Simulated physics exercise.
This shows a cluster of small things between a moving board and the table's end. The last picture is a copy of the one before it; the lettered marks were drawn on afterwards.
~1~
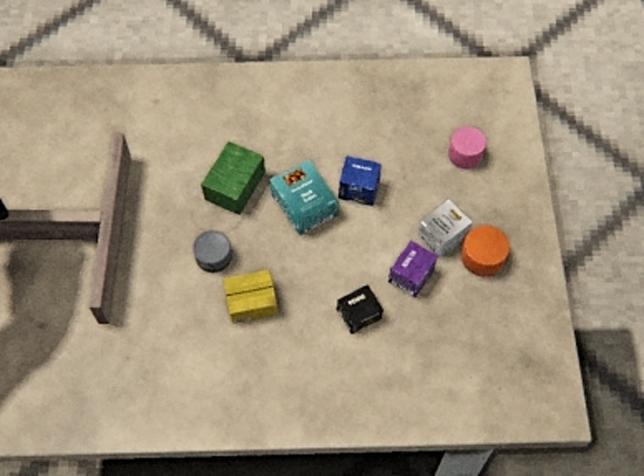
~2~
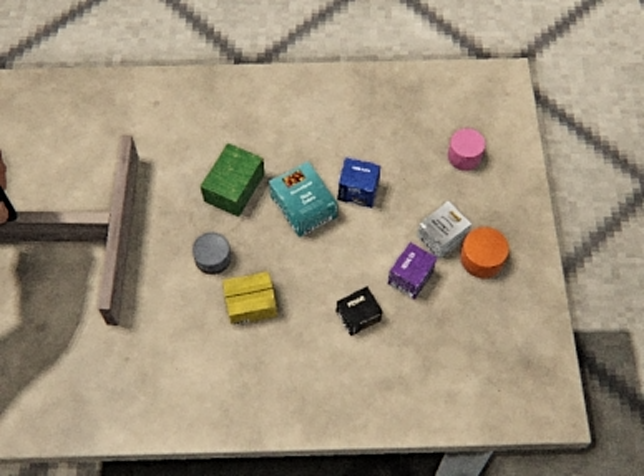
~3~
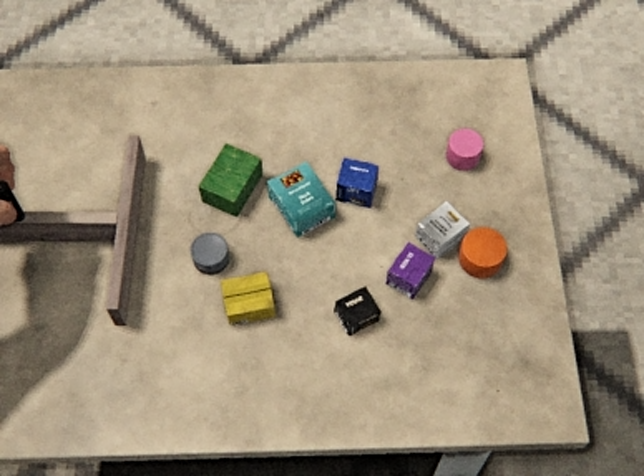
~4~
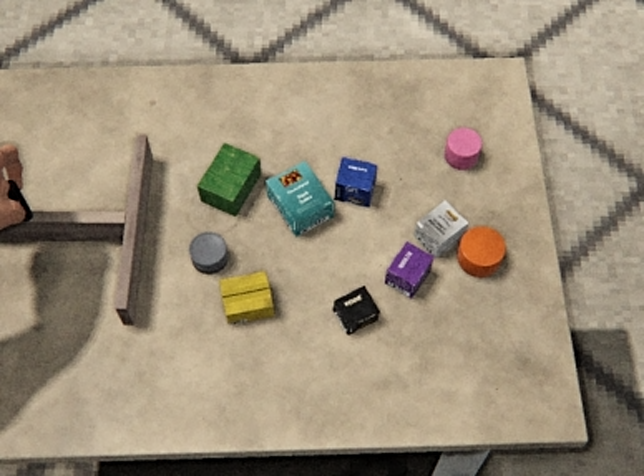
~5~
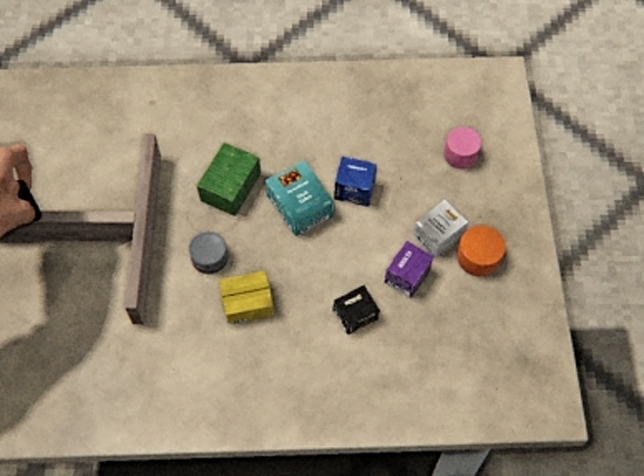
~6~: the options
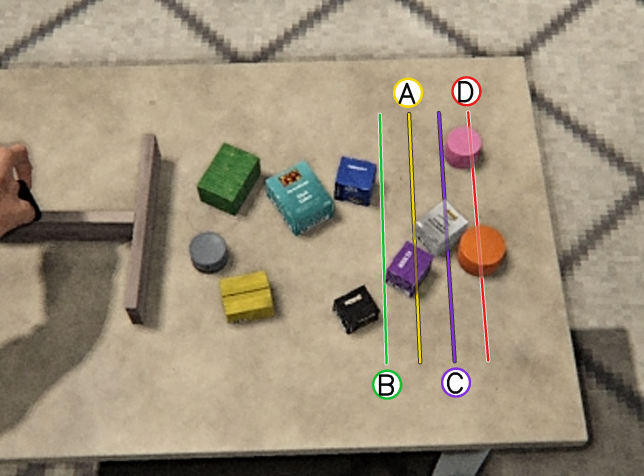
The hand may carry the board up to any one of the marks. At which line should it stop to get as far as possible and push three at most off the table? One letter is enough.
At D, and not beyond.
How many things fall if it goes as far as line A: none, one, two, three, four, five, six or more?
By then, none.
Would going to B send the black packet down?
No.
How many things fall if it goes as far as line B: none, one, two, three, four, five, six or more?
In all, none.
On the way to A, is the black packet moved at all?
By then, yes.
On the copy, A at (414, 229); B at (383, 230); C at (446, 228); D at (477, 227).
On D. First, board (262, 213); yellow box (291, 302); green block (292, 172).
Then, board (384, 210); orange pot (506, 263); white packet (480, 232).
Finally, board (478, 207); white packet over the edge; orange pot over the edge; two fallen.
By contrast, A is within the limit but short; B is within the limit but short; C is within the limit but short.
